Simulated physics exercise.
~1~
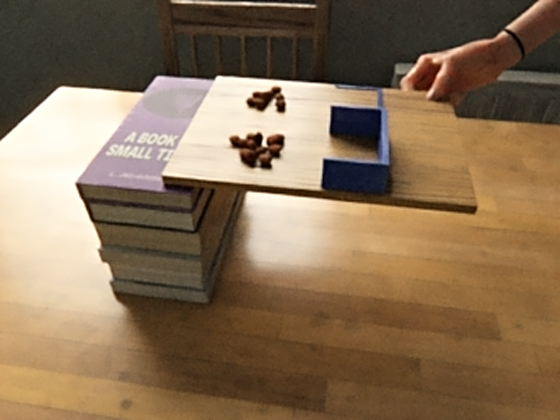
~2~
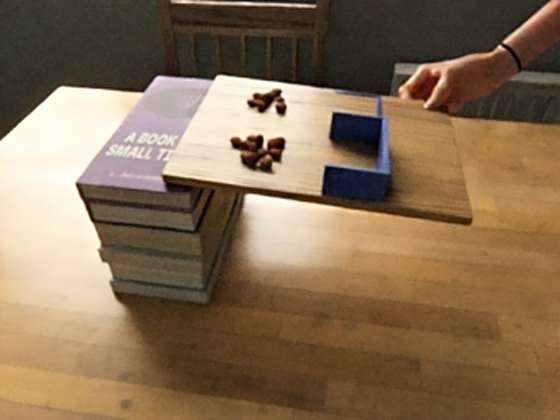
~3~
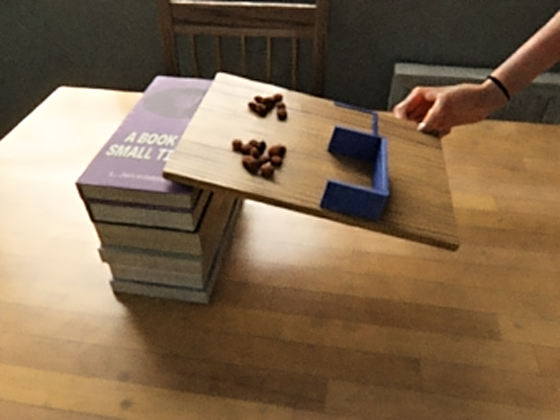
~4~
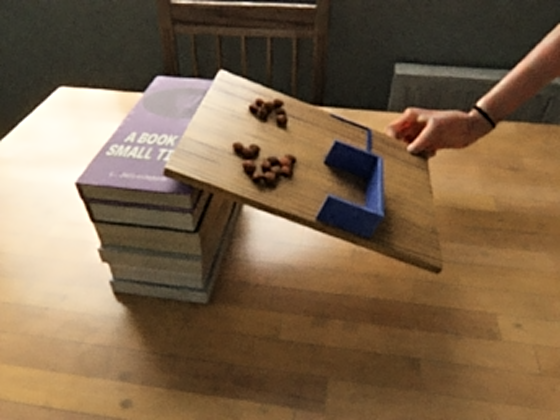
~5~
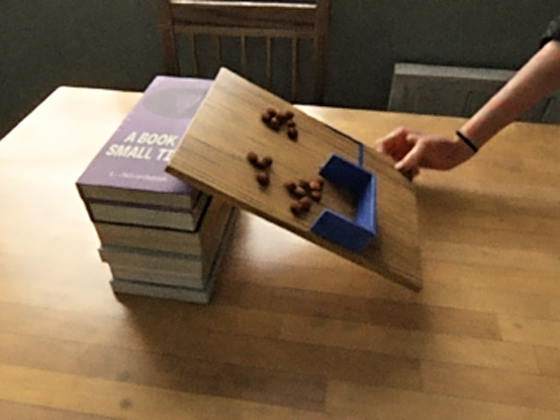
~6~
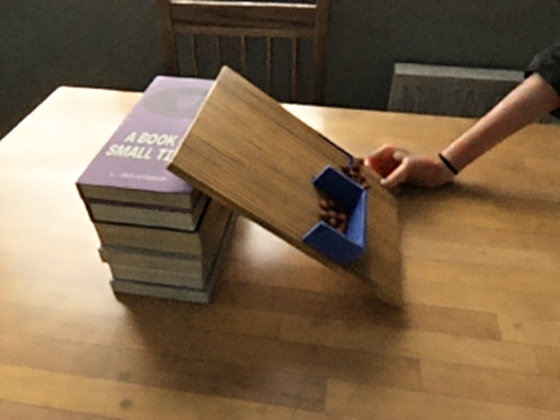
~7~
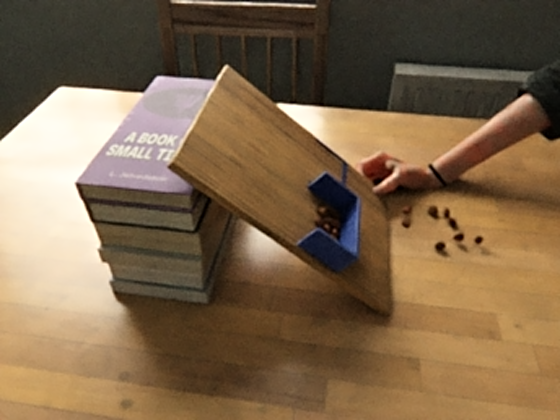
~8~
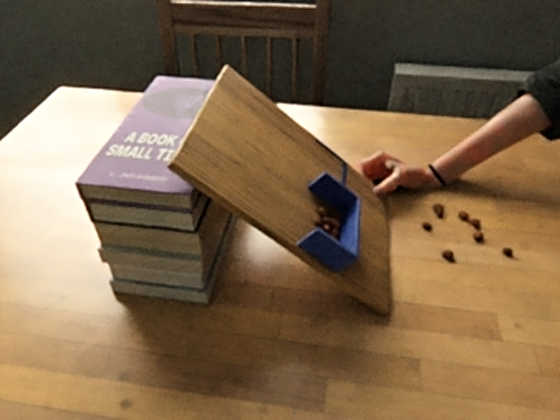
On a wooden table, a hand lowering one end of a book-propped board, nearer brown pieces stopping in a blue holder, farther ones scattering.
